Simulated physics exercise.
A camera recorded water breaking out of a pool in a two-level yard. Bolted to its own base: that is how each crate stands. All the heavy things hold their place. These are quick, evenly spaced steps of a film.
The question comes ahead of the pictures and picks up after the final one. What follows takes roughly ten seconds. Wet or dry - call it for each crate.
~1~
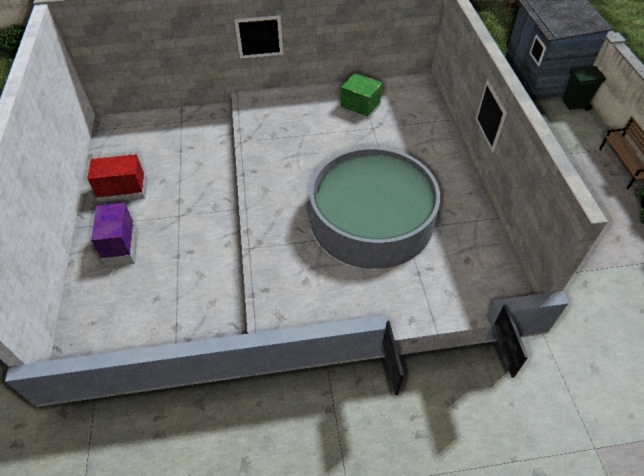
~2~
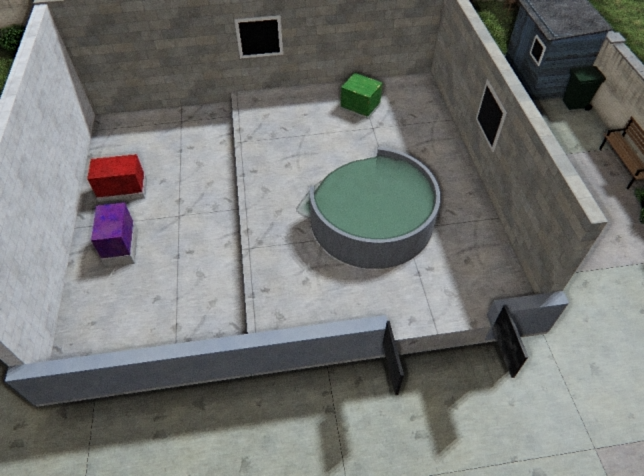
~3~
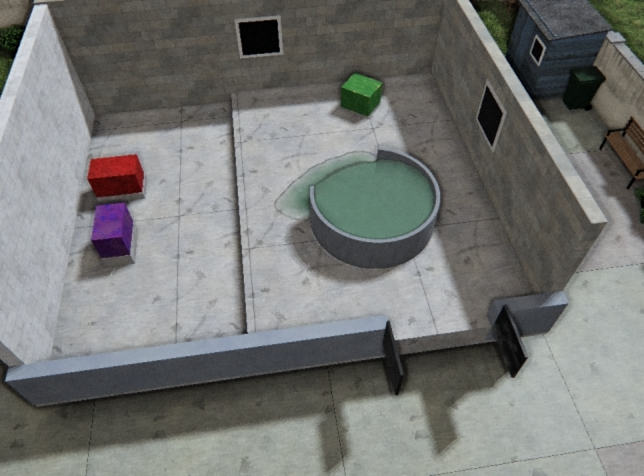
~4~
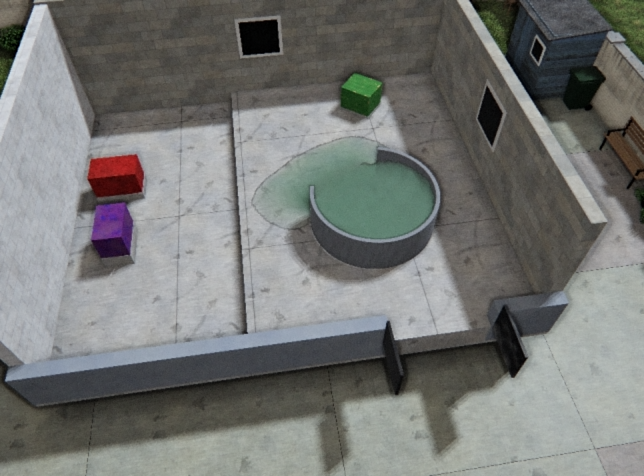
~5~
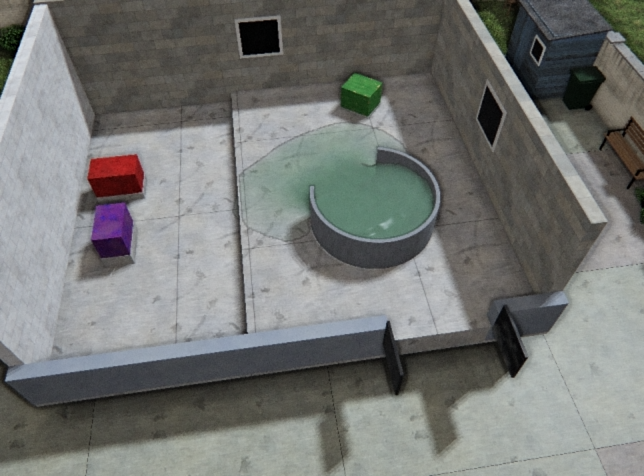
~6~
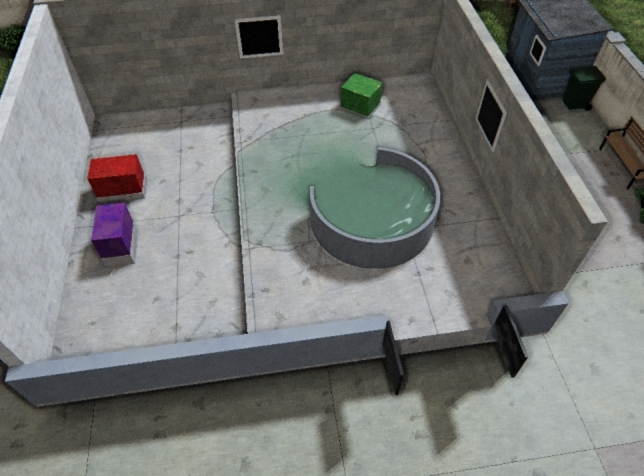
Calls: Red crate - wet; purple crate - dry; green crate - wet.
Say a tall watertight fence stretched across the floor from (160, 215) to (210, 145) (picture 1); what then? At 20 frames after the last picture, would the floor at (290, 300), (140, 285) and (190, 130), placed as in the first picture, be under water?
The first point comes out unwetted, the next inundated, the last inundated.
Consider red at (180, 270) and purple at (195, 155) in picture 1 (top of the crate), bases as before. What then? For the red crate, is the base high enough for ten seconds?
The red crate simply stays high and dry.
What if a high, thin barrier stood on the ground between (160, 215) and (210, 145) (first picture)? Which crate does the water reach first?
That would be the green-painted one.
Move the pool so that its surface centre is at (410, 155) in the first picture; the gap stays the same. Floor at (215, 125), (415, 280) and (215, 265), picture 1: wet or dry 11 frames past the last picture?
Results in order - swamped, left untouched, left untouched.
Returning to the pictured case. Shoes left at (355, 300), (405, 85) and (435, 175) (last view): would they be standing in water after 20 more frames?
Result by point, in sequence: Unwetted, then waterlogged, then unwetted.
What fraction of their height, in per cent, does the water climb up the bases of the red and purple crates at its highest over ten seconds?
140 and 60 per cent, in that order.
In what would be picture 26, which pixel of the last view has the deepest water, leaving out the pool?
Somewhere near (103, 115).
A moment on, water covers 35 % of the floor; the red crate water round its plinth, the purple crate not reached, the green crate water round its plinth.
Next, water covers 45 % of the floor; the red crate water round its plinth, the purple crate water round its plinth, the green crate water round its plinth.
Then, water covers 55 % of the floor; the red crate water round its plinth, the purple crate water round its plinth, the green crate water round its plinth.
Later, water covers 70 % of the floor; the red crate water round its plinth, the purple crate water round its plinth, the green crate water round its plinth.
In the end, water covers 85 % of the floor; the red crate was topped, the purple crate stayed above the water, the green crate was topped.
